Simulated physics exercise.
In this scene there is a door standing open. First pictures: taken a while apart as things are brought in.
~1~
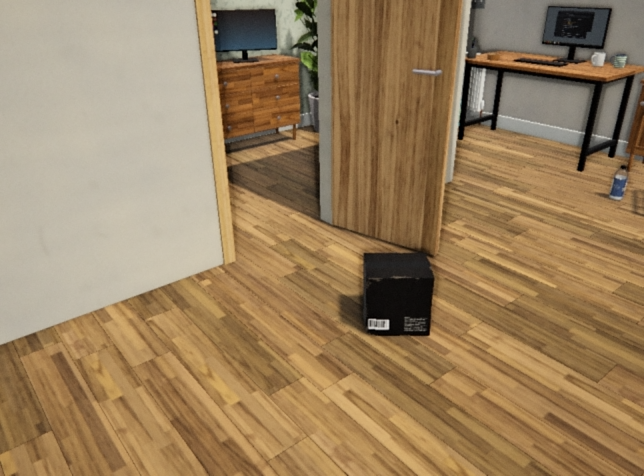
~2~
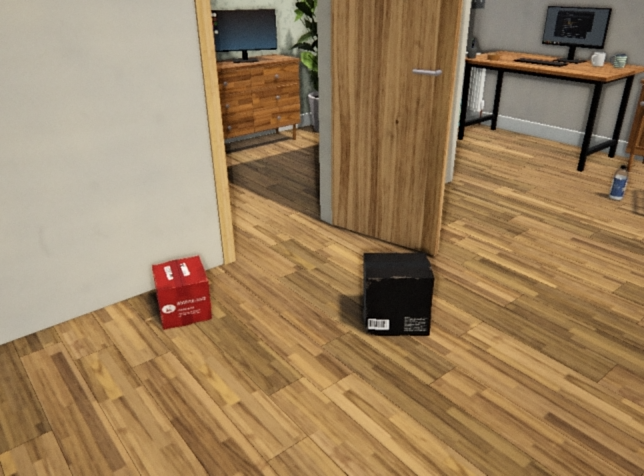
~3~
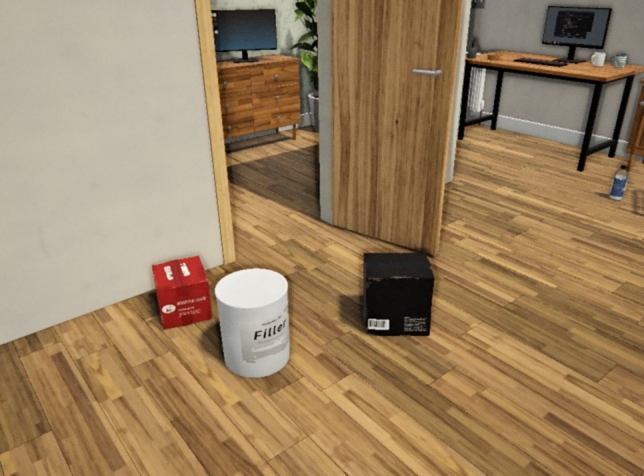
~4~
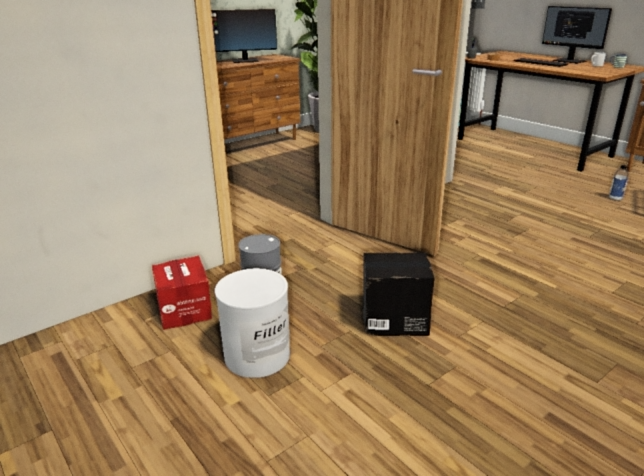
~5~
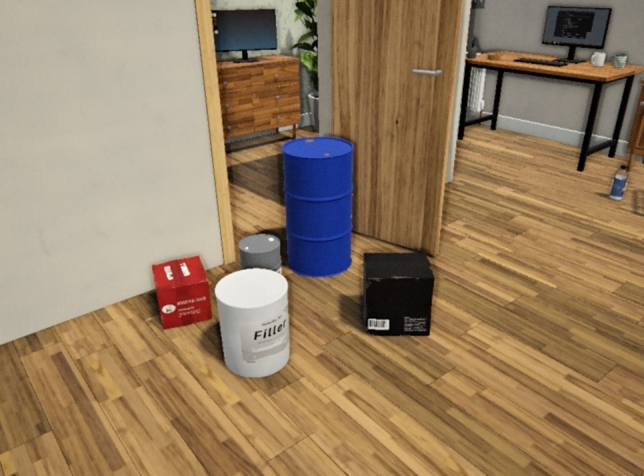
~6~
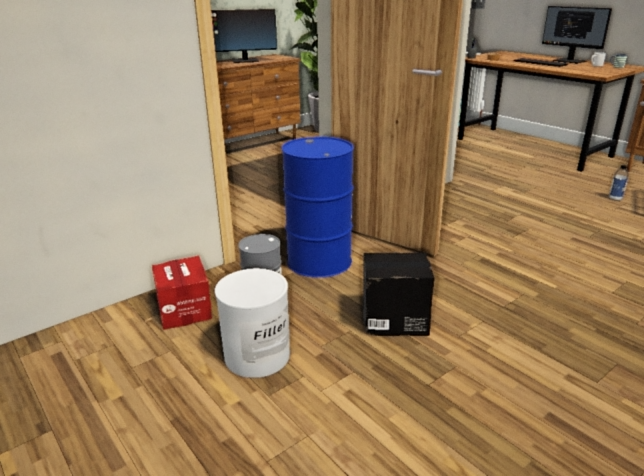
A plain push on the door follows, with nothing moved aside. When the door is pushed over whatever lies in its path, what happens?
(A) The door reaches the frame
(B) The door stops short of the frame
(B) The door stops short of the frame.
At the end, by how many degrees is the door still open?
Roughly 65°.
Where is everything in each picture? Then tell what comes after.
In the first picture, door wide open and still.
In the second picture, door wide open and still.
In the third picture, door wide open and still; red parcel (182, 291); black box (396, 294).
In the fourth picture, door wide open and still; white pail (255, 323).
In the fifth picture, door wide open and still; red parcel (182, 291); black box (396, 294).
In the sixth picture, door wide open and still; blue drum (319, 207); white pail (255, 323).
Then, 0.40 s on from there, door at 90°.
Then, 0.60 s on from there, door at 74°.
In the end, door at 65°; all 5 unmoved. At the end, from the last picture's camera, blue drum near (318, 207).
